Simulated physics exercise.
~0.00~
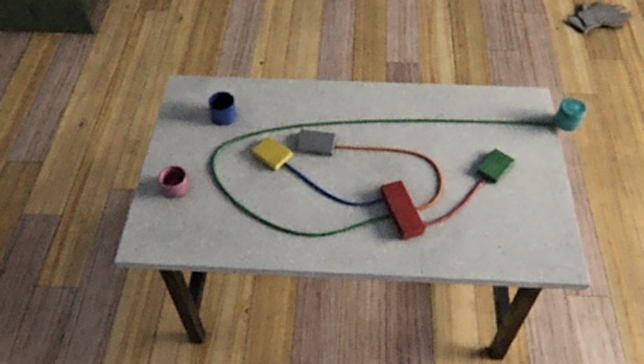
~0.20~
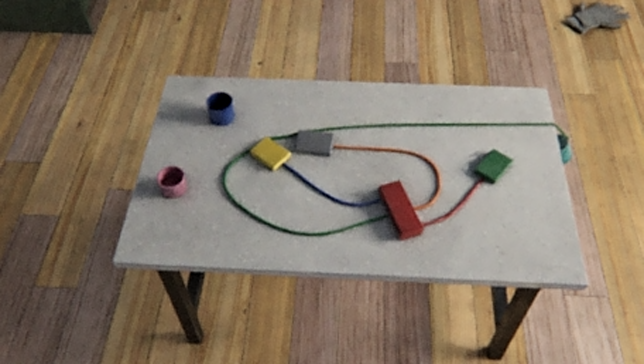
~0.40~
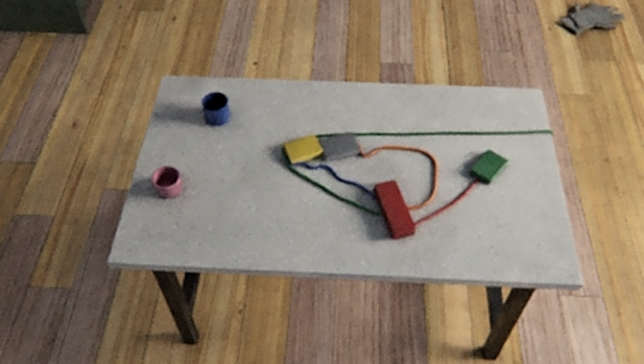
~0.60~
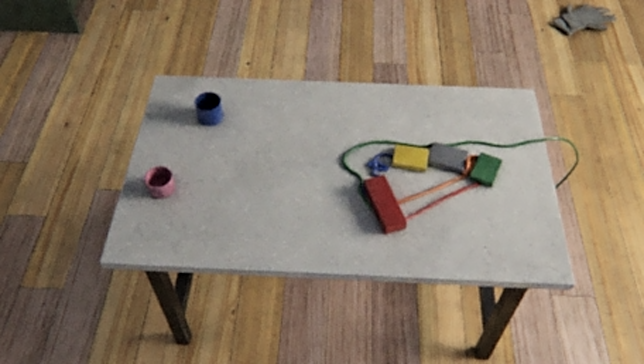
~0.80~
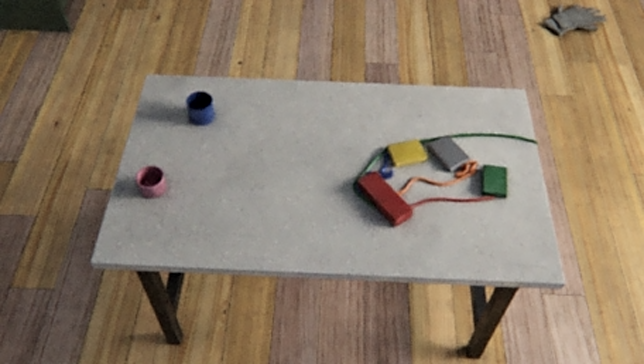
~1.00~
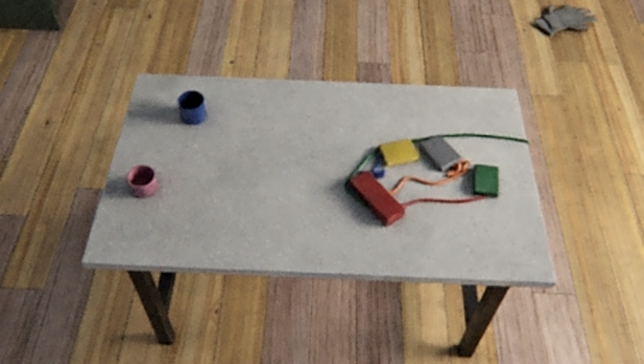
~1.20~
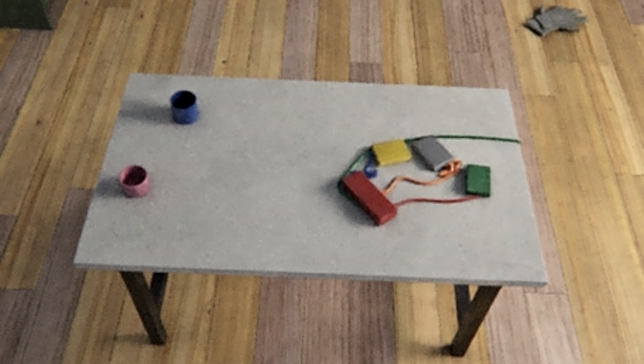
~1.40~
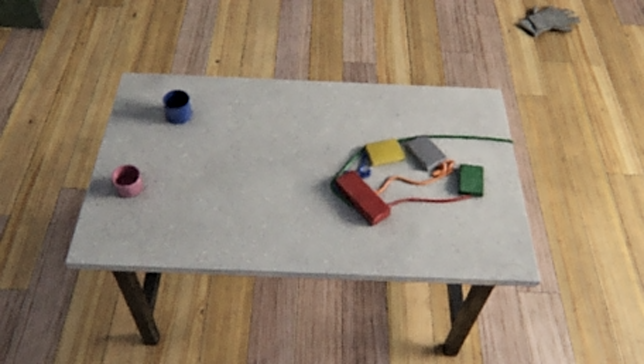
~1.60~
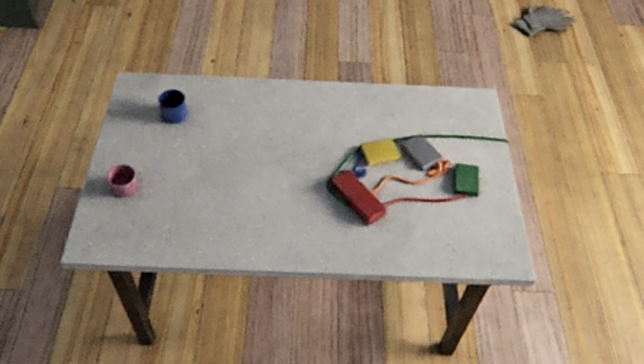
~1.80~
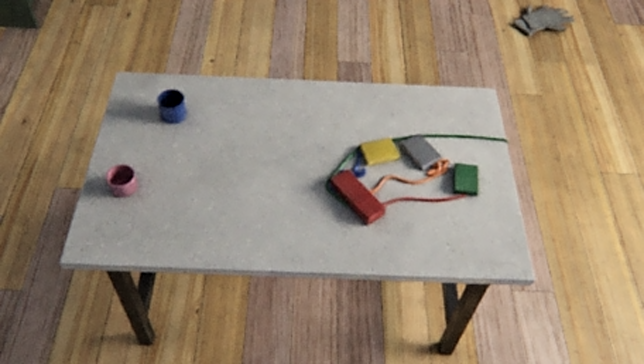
A teal cup-like object dropped off the right edge of the table, and its green cable dragged the wired yellow, grey, red and green blocks into a cluster toward the right, where they settled while the blue and pink cups stayed put.
